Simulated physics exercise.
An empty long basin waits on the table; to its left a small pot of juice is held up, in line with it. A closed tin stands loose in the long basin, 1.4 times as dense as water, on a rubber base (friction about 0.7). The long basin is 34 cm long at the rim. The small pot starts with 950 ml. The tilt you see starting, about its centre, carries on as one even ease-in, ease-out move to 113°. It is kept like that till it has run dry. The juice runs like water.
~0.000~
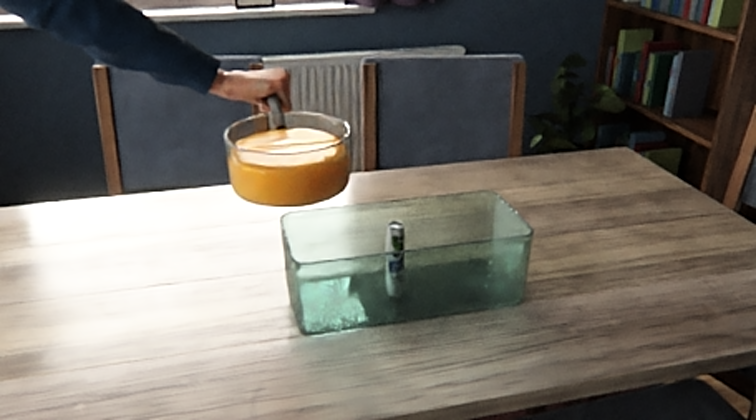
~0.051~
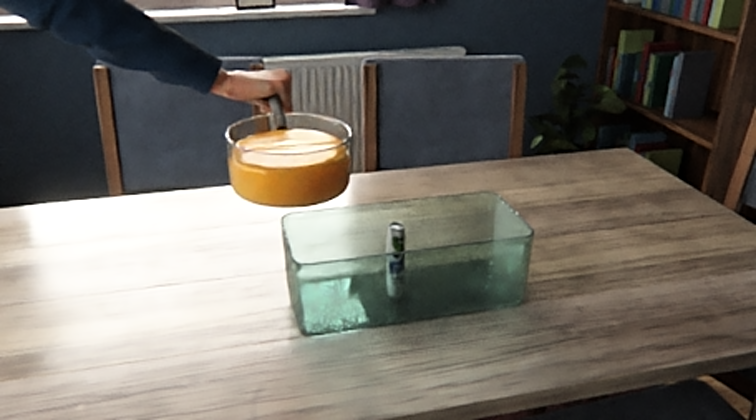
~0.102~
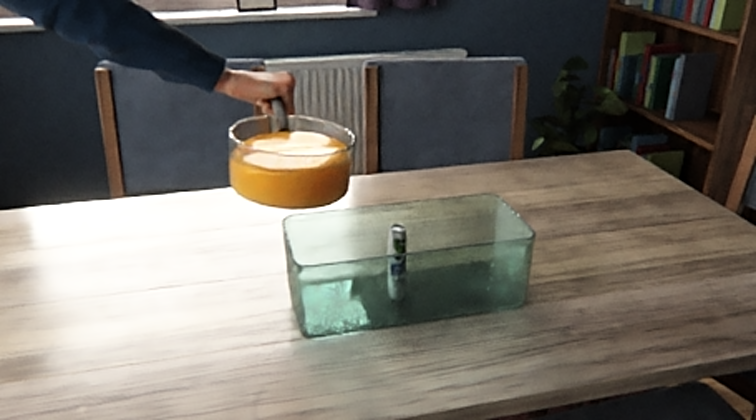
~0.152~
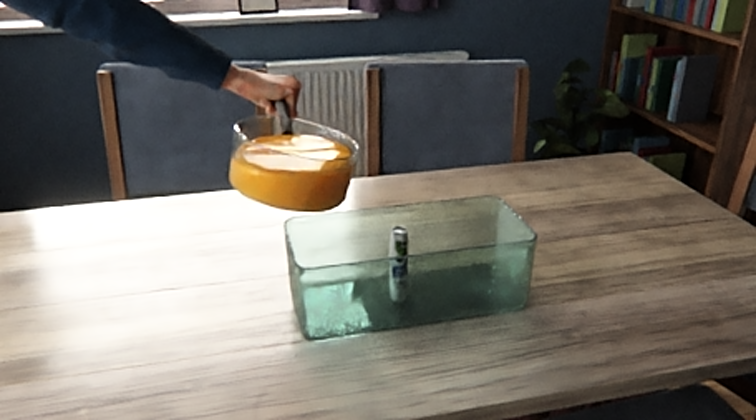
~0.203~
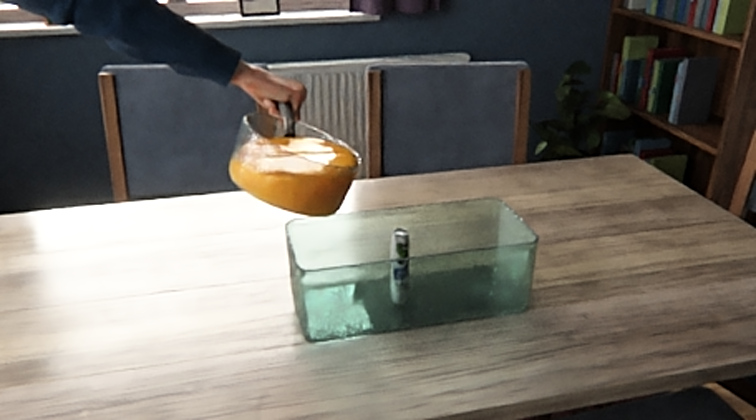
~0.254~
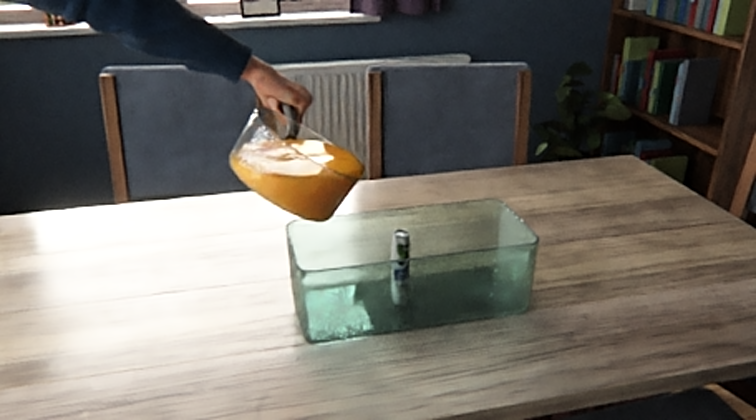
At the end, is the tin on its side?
The tin falls.
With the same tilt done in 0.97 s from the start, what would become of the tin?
The tin goes over.
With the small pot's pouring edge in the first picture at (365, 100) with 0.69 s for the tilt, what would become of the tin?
Then it falls.
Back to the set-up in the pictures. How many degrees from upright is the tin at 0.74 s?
About 10°.
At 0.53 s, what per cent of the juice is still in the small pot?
Near 20 in a hundred.
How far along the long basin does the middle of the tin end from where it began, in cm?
Some 8.5 cm.
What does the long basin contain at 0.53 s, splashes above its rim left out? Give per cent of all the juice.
About 50 per cent.
After 0.53 s the tilt is 100° and 20 per cent is still to pour; the tin stands where it began.
After 0.74 s the tilt is 113° and 3 per cent is still to pour; the tin leans 12°.
After 0.95 s the tilt is 113° and 0 per cent is still to pour; the tin leans 58°.
After 1.18 s the tilt is 113° and 0 per cent is still to pour; the tin lies on its side.
In the end the tin lies on its side.
